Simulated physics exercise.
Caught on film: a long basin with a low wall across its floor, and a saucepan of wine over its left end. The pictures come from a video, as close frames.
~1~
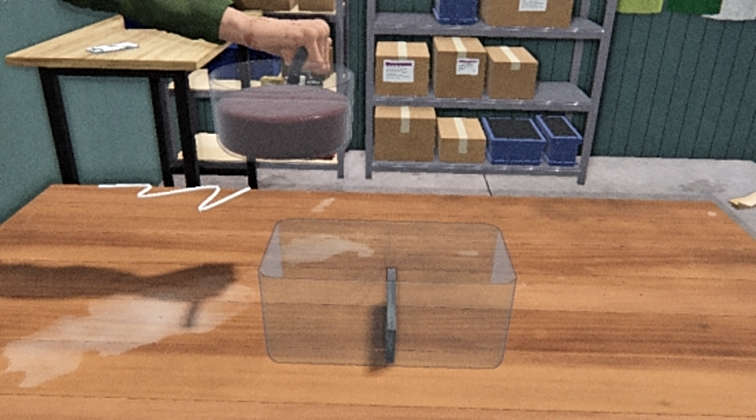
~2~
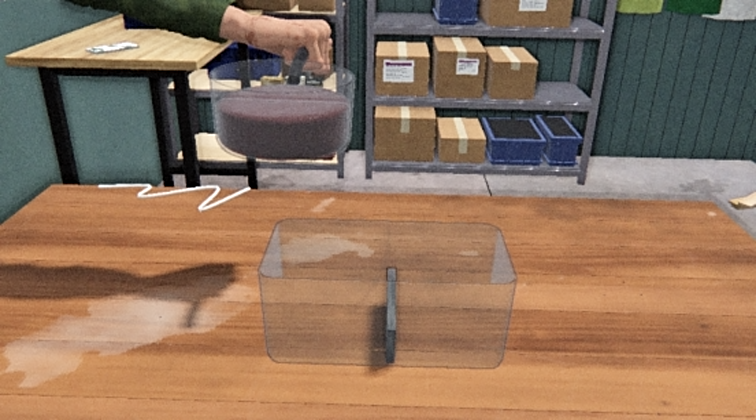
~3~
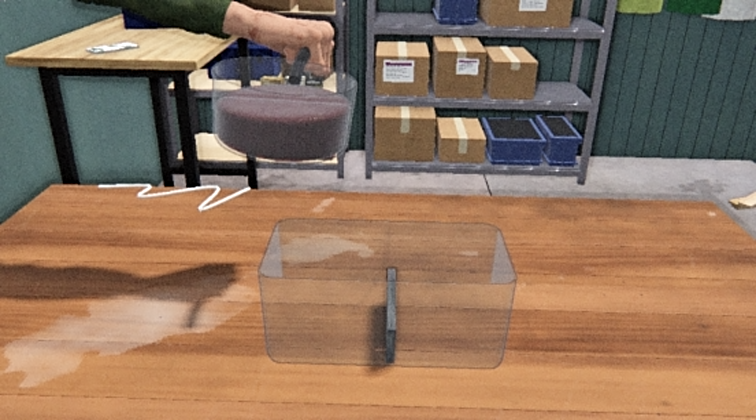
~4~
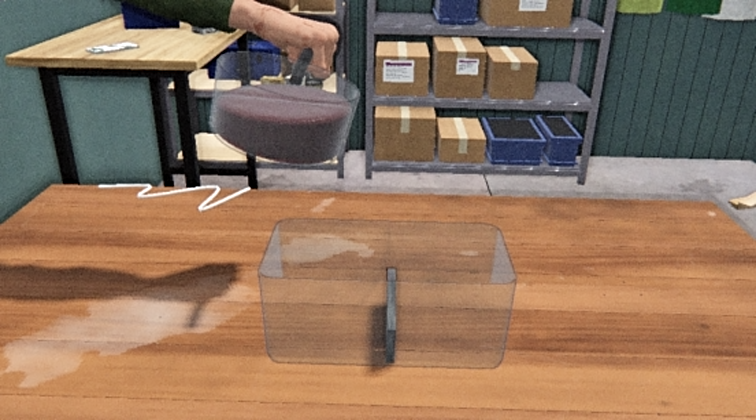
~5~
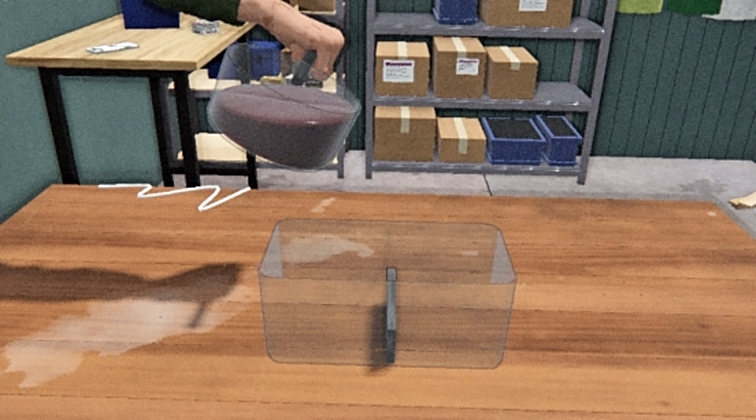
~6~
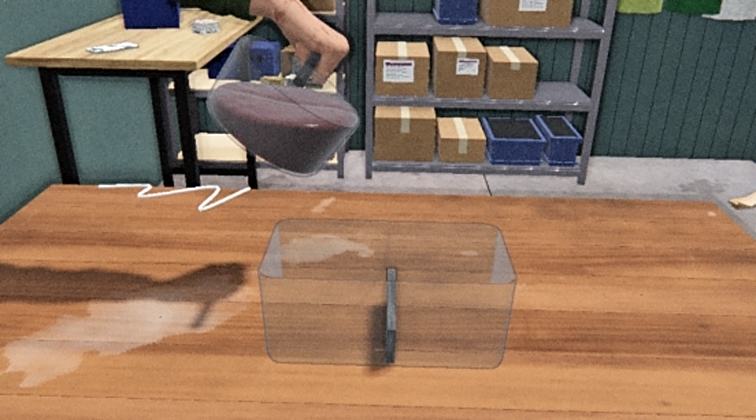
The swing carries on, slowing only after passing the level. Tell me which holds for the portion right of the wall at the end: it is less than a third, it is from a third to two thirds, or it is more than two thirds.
The centre band.
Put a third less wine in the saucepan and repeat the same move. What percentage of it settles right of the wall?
I'd put it at around 30 %.
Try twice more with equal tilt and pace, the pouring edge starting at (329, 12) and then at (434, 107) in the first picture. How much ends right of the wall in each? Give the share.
Close to 40 % for the first start and close to 80 % for the second.
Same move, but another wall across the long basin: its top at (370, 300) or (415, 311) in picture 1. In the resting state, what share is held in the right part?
Note - case one near 80 %, case two near 20 %.
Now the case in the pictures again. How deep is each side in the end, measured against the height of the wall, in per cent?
Left 40 per cent, right 40.
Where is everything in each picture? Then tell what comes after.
In the first picture, tilt 0°; pouring edge (352, 78); surface from (218, 98) to (351, 102); the long basin's rim runs from (268, 247) to (507, 253); the wall's top is at (391, 298).
In the second picture, tilt 2°; pouring edge (353, 80); surface from (218, 98) to (350, 102).
In the third picture, tilt 7°; pouring edge (356, 86); surface from (219, 97) to (351, 104).
In the fourth picture, tilt 14°; pouring edge (358, 96); surface from (219, 96) to (353, 106).
In the fifth picture, tilt 25°; pouring edge (359, 110); surface from (218, 93) to (356, 109).
In the sixth picture, tilt 36°; pouring edge (358, 124); surface from (214, 87) to (360, 116); 1 per cent is over the edge.
A moment on, the saucepan is tipped on its side and 33 per cent is still to pour, 3 is left of the wall and 8 right of it.
Next, the saucepan is tipped on its side and 12 per cent is still to pour, 24 is left of the wall and 54 right of it.
Then the saucepan is tipped on its side and 4 per cent is still to pour, 35 is left of the wall and 49 right of it.
Later the saucepan is tipped on its side and 1 per cent is still to pour, 45 is left of the wall and 50 right of it.
Finally, 49 per cent lies left of the wall, 50 right of it and 2 outside.
